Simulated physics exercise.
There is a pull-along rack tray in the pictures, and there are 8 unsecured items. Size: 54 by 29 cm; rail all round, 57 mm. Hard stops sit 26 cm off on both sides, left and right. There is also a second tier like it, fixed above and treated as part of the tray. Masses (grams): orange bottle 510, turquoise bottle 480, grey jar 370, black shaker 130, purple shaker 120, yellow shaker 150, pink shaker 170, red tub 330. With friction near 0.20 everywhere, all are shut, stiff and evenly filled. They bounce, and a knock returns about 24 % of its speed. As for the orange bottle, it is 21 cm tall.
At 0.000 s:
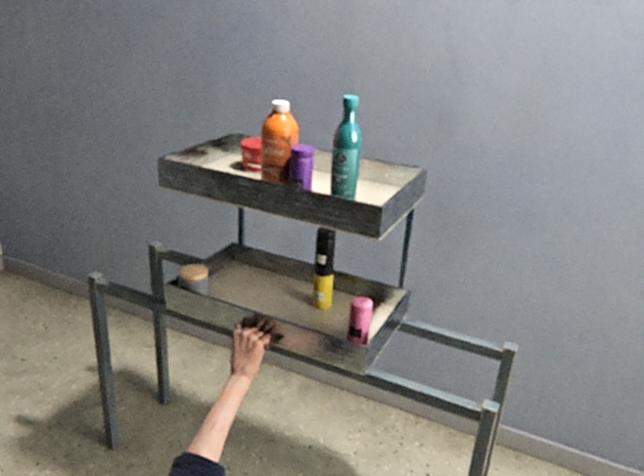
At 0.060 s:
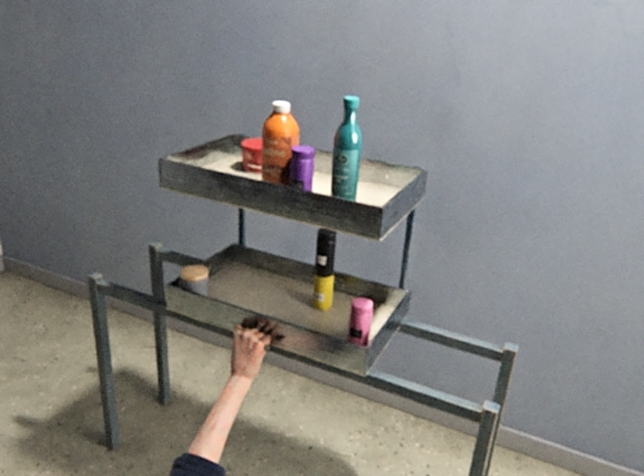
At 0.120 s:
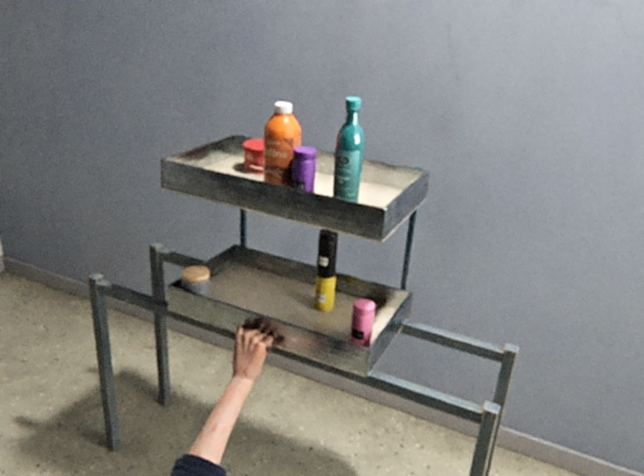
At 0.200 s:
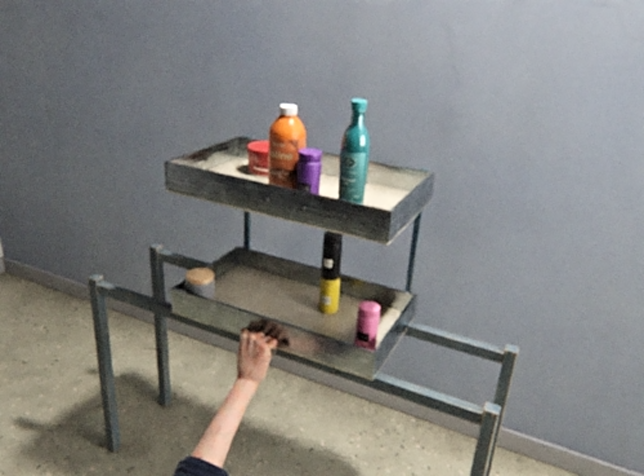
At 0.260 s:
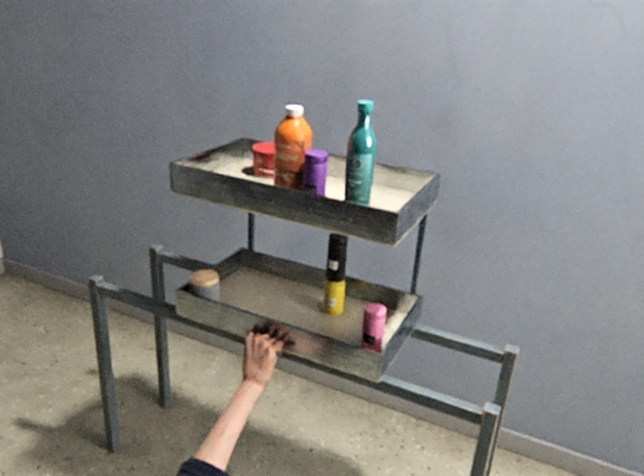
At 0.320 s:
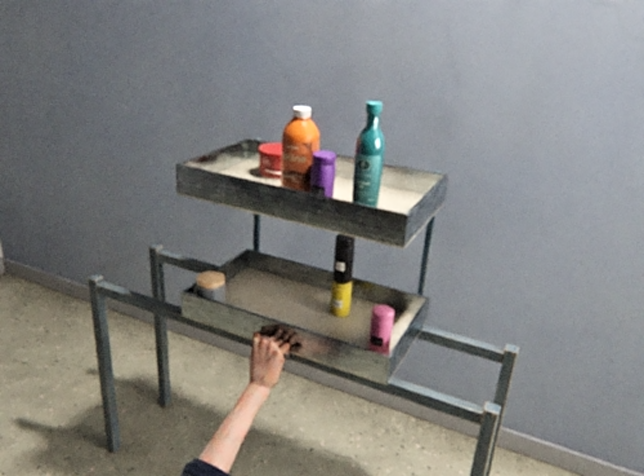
At the start, a hand rests on the front edge of a two-level rack's lower tray, with an orange bottle standing among other containers on the upper one. The rack barely moves at first, then slides slightly right with the hand, the orange bottle riding along upright beside the purple shaker.
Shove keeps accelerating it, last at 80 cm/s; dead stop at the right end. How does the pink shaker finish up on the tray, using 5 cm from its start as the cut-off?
The pink shaker remains near its start.
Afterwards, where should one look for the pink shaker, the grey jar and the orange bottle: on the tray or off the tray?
Final state - the pink shaker stays within bounds; the grey jar stays within bounds; the orange bottle stays within bounds.
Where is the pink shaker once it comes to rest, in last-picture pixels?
The resting point is around (476, 361).
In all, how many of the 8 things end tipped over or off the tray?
All told, 1.
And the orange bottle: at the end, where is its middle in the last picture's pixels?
You'll see it about at (463, 188) in the last picture.
After 0.82 s, tray has slid 26 cm right; turquoise bottle moved 9 cm; black shaker moved 9 cm; orange bottle moved 9 cm.
After 1.22 s, tray has slid 26 cm right; black shaker 48° off upright; orange bottle moved 15 cm; grey jar moved 15 cm.
In the end (2.5 s), off the tray, black shaker; not toppled but over 5 cm from the start, orange bottle, turquoise bottle, grey jar, purple shaker, yellow shaker and red tub; pink shaker under 5 cm from the start. At the end, from the last picture's camera, pink shaker near (476, 361).
